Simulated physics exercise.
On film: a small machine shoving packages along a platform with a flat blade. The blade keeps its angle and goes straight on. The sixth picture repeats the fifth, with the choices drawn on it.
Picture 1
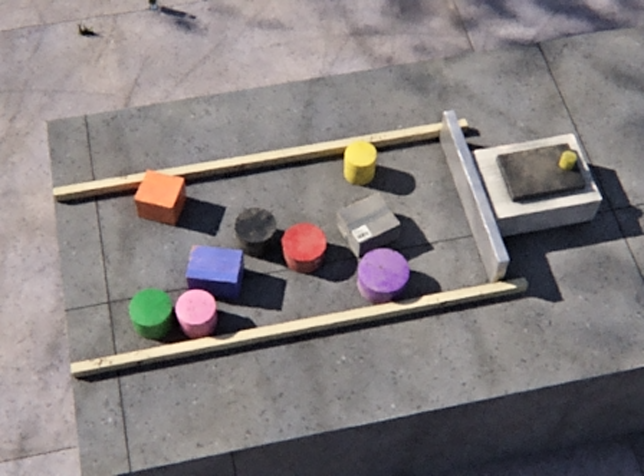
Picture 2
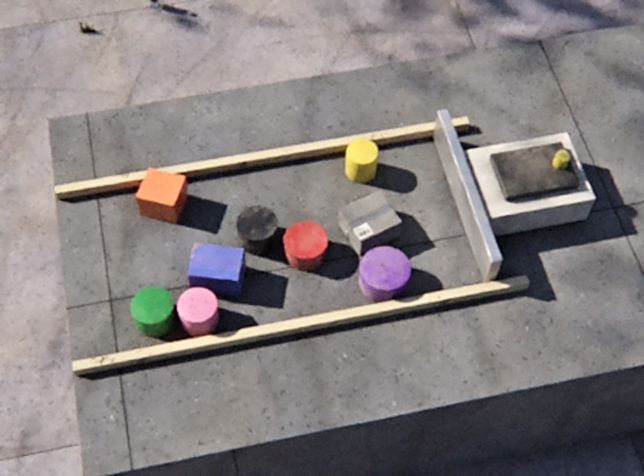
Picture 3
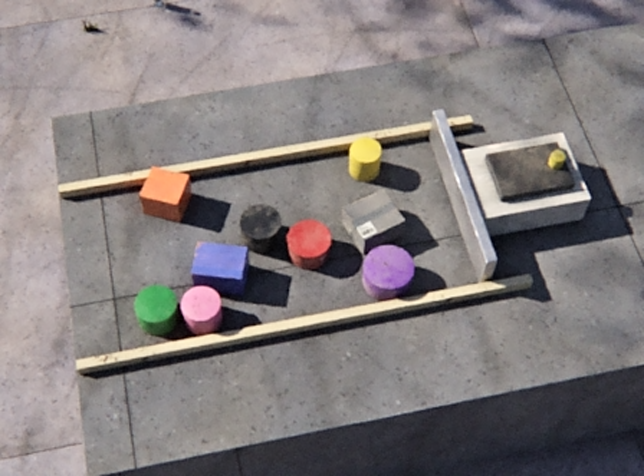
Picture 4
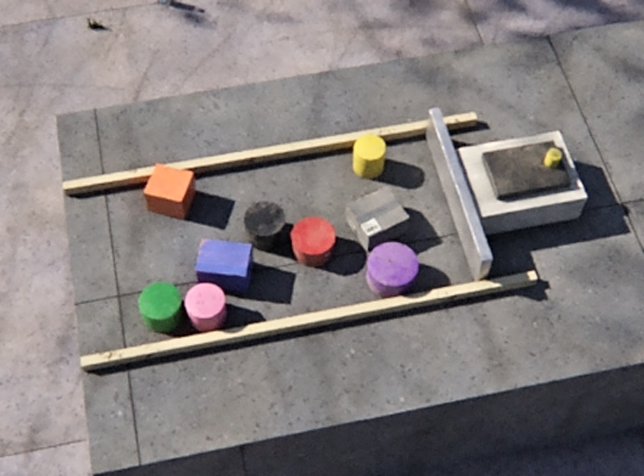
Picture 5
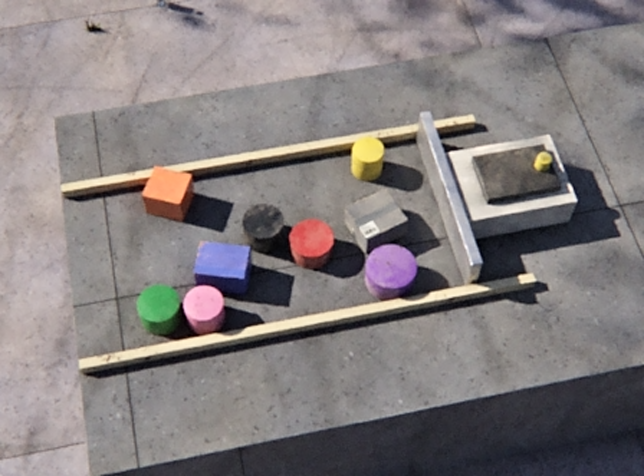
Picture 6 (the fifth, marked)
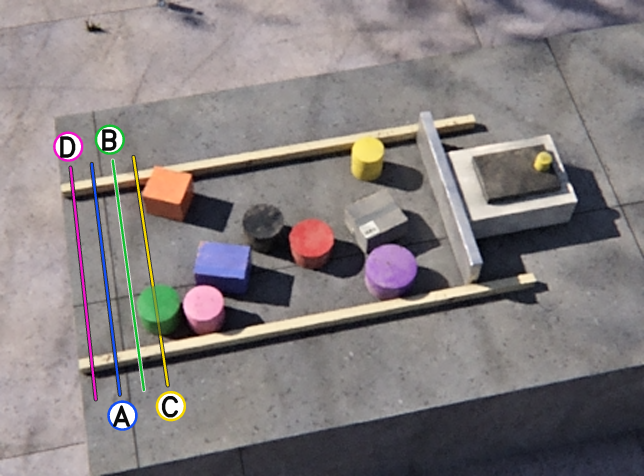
The clip opens on a grey stone platform where colourful blocks and canisters sit between two pale wooden strips, with a small machine and its flat upright blade at the right. The machine creeps left a short way, narrowing the gap to the nearest packages, while the packages stay in place, untouched.
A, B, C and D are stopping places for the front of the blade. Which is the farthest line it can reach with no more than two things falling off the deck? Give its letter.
As far as mark C.
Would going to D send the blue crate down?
Yes.
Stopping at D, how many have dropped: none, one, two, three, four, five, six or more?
Six or more.
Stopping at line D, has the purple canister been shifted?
Yes.
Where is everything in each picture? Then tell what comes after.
In the first frame, green canister (152, 314); grey parcel (368, 225); blue crate (216, 272).
In the second frame, robot (529, 171); yellow canister (362, 161).
In the third frame, robot (524, 171); purple canister (388, 274).
In the fourth frame, robot (520, 170); pink canister (207, 308).
In the fifth frame, robot (510, 173); green canister (160, 310); grey parcel (376, 221); blue crate (223, 269).
On the marked copy, A at (105, 271); B at (127, 267); C at (150, 263); D at (82, 276).
With C. Early on, robot (406, 192); purple canister (329, 285); yellow canister (308, 170).
Further on, robot (299, 211); green canister (108, 334); blue crate (125, 291).
At the end, robot (213, 226); blue crate over the edge; green canister over the edge; two fallen.
As for the rest, A drops five; B drops four; D drops nine.
